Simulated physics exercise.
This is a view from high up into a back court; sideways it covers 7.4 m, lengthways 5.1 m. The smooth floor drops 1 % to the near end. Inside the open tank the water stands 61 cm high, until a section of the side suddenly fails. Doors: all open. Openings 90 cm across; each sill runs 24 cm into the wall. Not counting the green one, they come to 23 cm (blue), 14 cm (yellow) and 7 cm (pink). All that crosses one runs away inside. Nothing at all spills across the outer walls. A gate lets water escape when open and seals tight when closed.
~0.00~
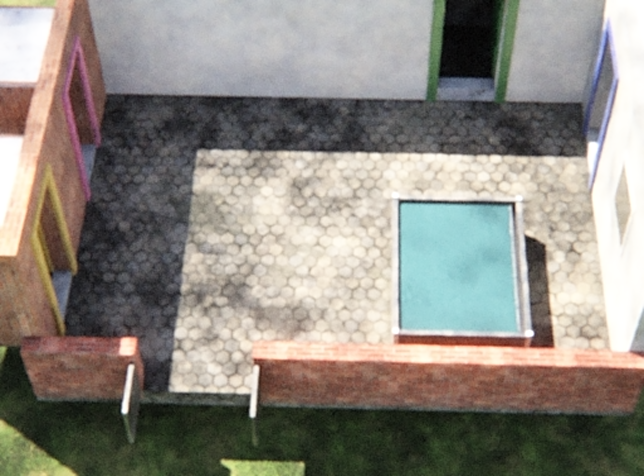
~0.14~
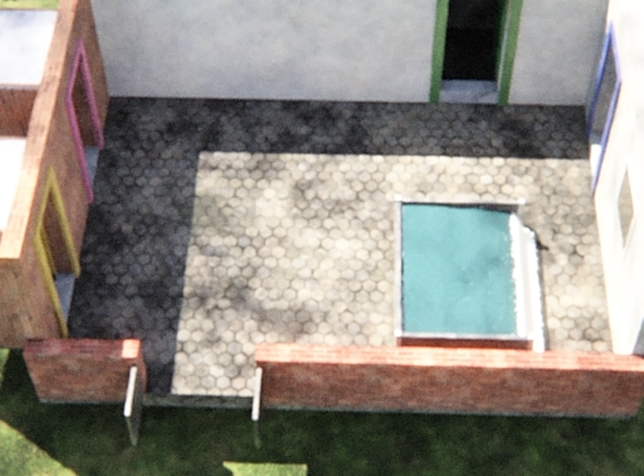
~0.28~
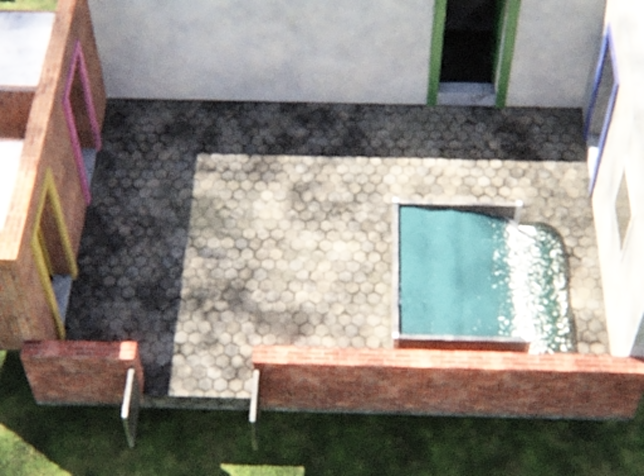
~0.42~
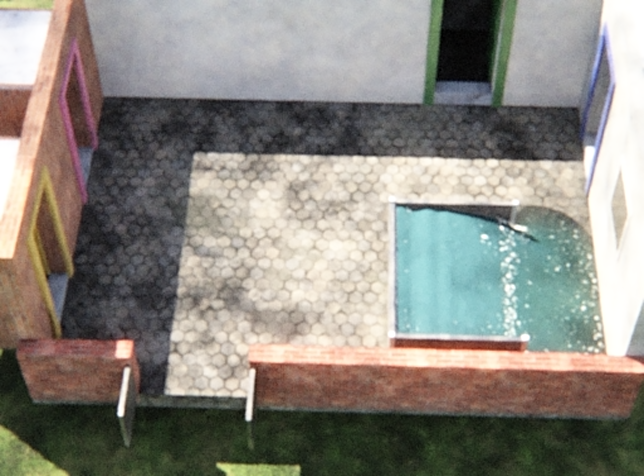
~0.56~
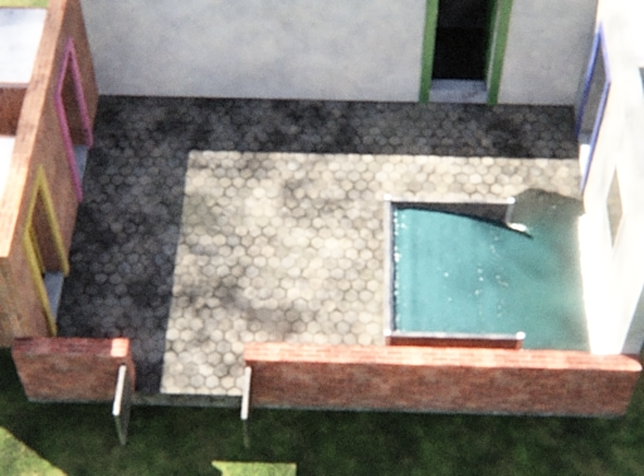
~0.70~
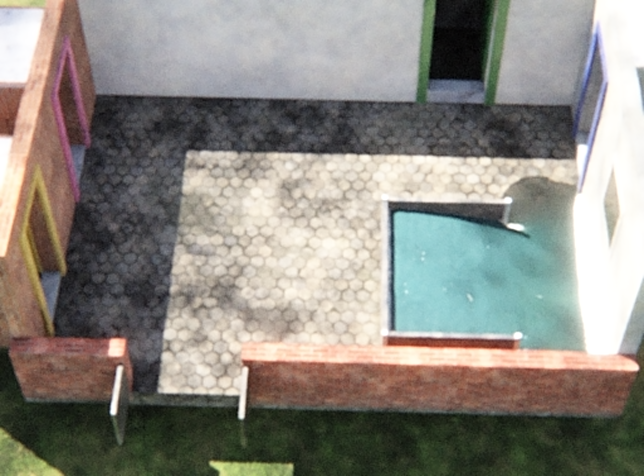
Water burst out through the right side of a square open tank in a paved courtyard, foaming across the stones toward the right wall, and then the spreading pool grew calmer and smoother.
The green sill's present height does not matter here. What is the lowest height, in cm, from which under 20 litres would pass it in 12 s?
10 cm.
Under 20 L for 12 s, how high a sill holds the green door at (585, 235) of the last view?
About 30 cm.
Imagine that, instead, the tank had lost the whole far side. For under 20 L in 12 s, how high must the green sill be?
The answer is some 26 cm.
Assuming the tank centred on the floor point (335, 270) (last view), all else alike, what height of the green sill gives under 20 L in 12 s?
At least some 8.5 centimetres tall.
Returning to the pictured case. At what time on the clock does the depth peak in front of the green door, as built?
Crest at t of about 3.4 s.
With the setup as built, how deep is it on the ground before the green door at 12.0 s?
Depth: Near 3.5 cm.
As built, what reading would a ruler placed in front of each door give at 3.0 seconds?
Lab note, cm: Blue 10; green 15; yellow 0; pink 0.
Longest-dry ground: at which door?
Answer: Pink.
After 1.4 s water covers 15 % of the floor, deepest (54 cm) near (604, 389); it has not reached the green door.
After 3.0 s water covers 35 % of the floor, deepest (26 cm) near (572, 116); 15 cm at the green door, 0 litres in over its 25 cm sill.
After 12.0 s water covers 100 % of the floor, deepest (12 cm) near (604, 389); 4 cm at the green door, 0 litres in over its 25 cm sill.
At the green door as built, the water arrived by 2.2 s and peaked near 17 cm at 3.4 s.
With a sill of 8.5 cm, 30 litres would have come in within the 12 s; with 11.5 cm, 12 litres. So under 20 litres takes about 10 cm.
